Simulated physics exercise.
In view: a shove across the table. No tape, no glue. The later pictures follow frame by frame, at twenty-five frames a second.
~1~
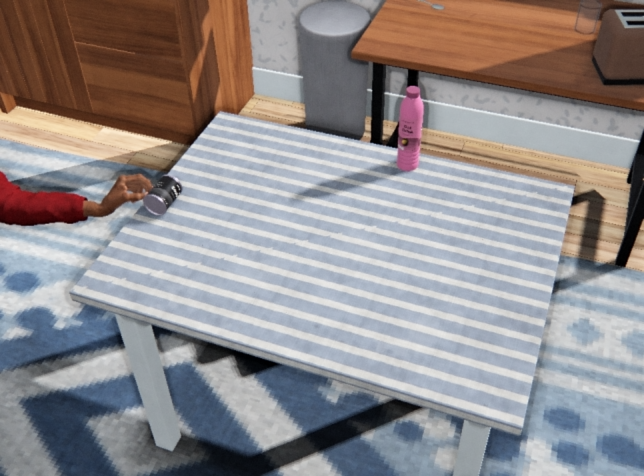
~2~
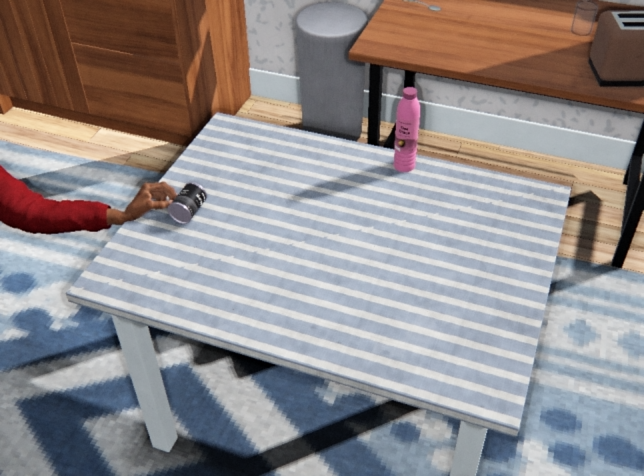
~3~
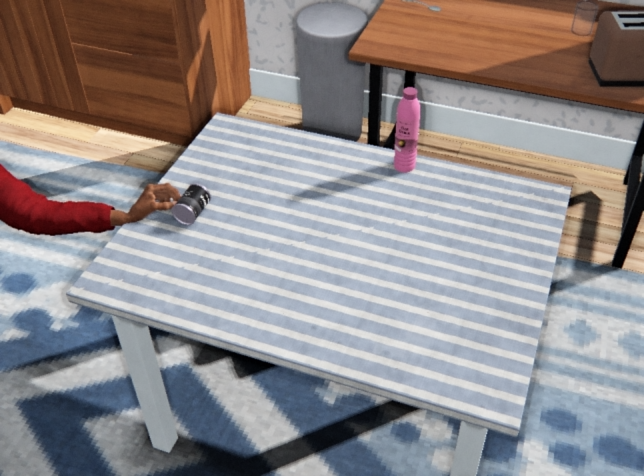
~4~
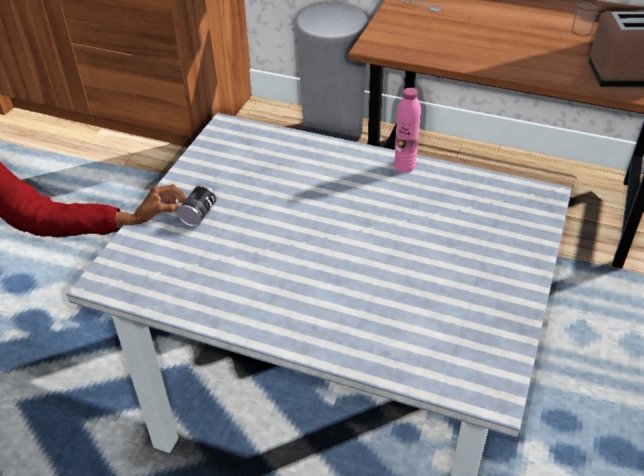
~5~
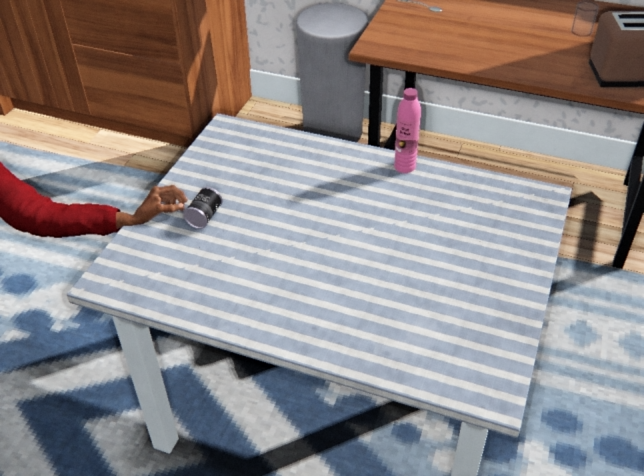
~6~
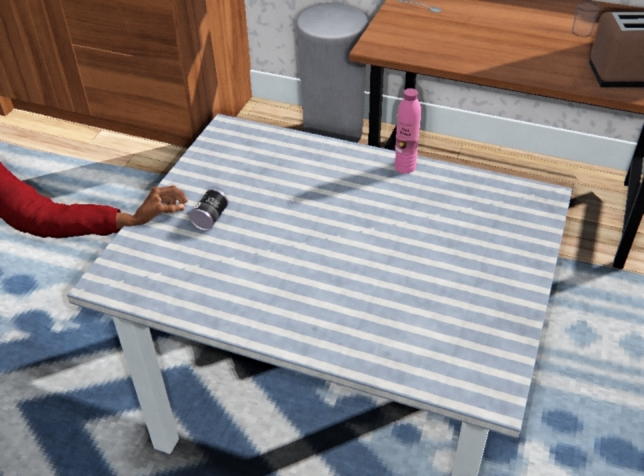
A hand in a red sleeve pushes a small black tin rightward across a striped table.
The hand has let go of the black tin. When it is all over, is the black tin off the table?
The black tin is still on the table.
Then, 0.20 s on from there, black tin shifted about its own width near (233, 216).
Then, 0.40 s on from there, black tin shifted well along near (252, 220).
In the end, moved from the start, black tin. At the end, from the last picture's camera, black tin near (267, 224).
